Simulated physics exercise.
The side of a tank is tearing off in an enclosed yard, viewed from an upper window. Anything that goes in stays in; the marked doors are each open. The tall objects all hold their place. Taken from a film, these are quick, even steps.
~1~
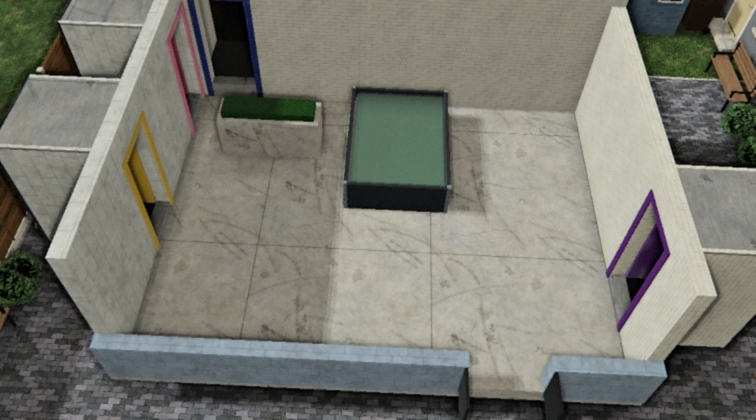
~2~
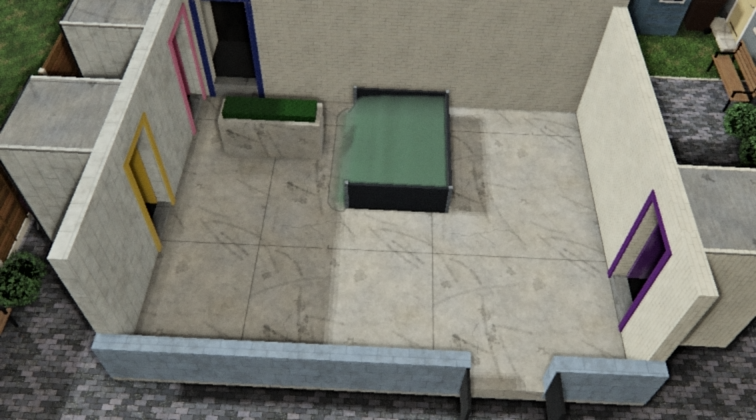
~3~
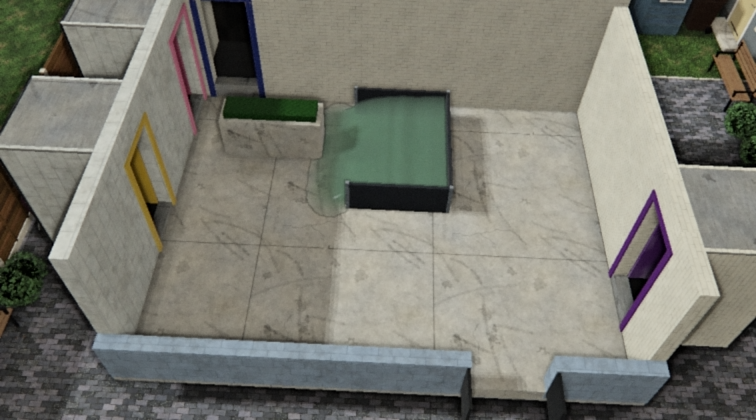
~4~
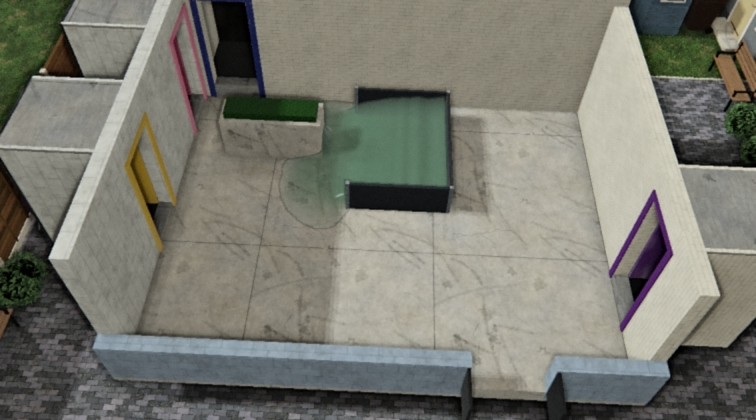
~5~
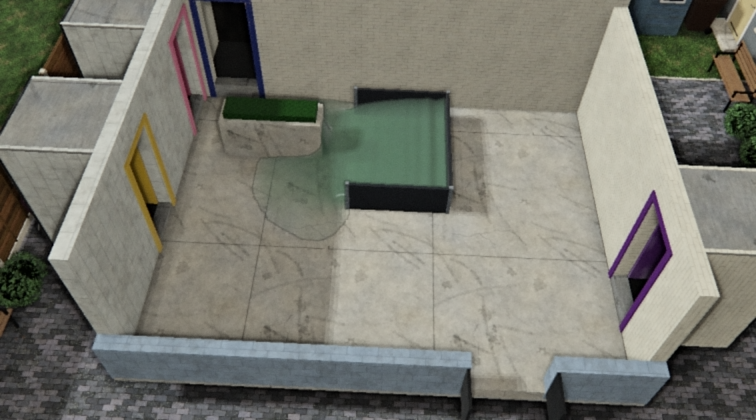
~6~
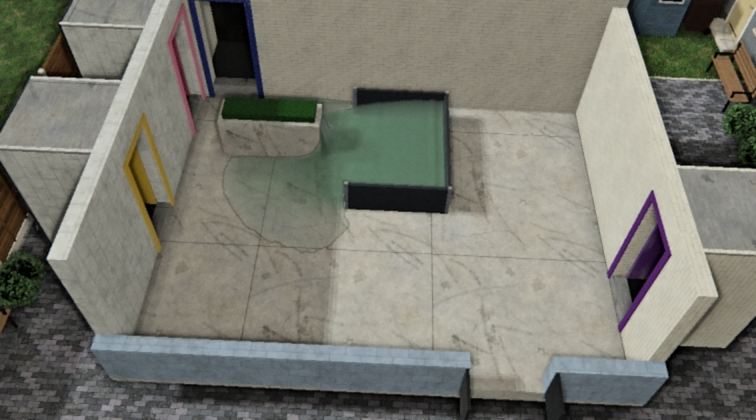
Green water pouring from the open left side of a dark tank, spreading across the yard's pale paving past a planter.
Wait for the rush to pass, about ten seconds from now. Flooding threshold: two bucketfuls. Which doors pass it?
At the end, the blue door will not top two buckets; the purple door will not top two buckets; the pink door will top two buckets; the yellow door will top two buckets.
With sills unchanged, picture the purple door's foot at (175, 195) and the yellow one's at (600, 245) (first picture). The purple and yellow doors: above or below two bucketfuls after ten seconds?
Taking them in turn, purple door ends up above and yellow door ends up below.
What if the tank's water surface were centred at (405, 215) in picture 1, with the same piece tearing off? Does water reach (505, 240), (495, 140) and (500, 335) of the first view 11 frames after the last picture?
Parched, parched, parched.
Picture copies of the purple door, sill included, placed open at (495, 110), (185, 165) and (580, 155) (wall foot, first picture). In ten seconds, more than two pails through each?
In the listed order: Stays within it, tops the limit, stays within it.
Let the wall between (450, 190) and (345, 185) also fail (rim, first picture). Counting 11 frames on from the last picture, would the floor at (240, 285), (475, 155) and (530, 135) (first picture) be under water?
In turn: Inundated, then untouched, then untouched.
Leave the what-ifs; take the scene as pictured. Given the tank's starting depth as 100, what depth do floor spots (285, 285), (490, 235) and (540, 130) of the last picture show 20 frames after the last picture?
The three come to some 2, 0 and 0 per cent respectively.
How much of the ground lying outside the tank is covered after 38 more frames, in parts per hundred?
Close to 60 percent, by my reckoning.
A moment on, water covers 25 % of the floor; the blue door wet at the sill, nothing in, the purple door not reached, the pink door under two buckets in, the yellow door wet at the sill, nothing in.
Next, water covers 35 % of the floor; the blue door wet at the sill, nothing in, the purple door not reached, the pink door over two buckets in, the yellow door over two buckets in.
Then, water covers 40 % of the floor; the blue door wet at the sill, nothing in, the purple door not reached, the pink door far over two buckets in, the yellow door over two buckets in.
Later, water covers 60 % of the floor; the blue door wet at the sill, nothing in, the purple door not reached, the pink door far over two buckets in, the yellow door over two buckets in.
In the end, water covers 85 % of the floor; the blue door wet at the sill, nothing in, the purple door wet at the sill, nothing in, the pink door far over two buckets in, the yellow door over two buckets in.
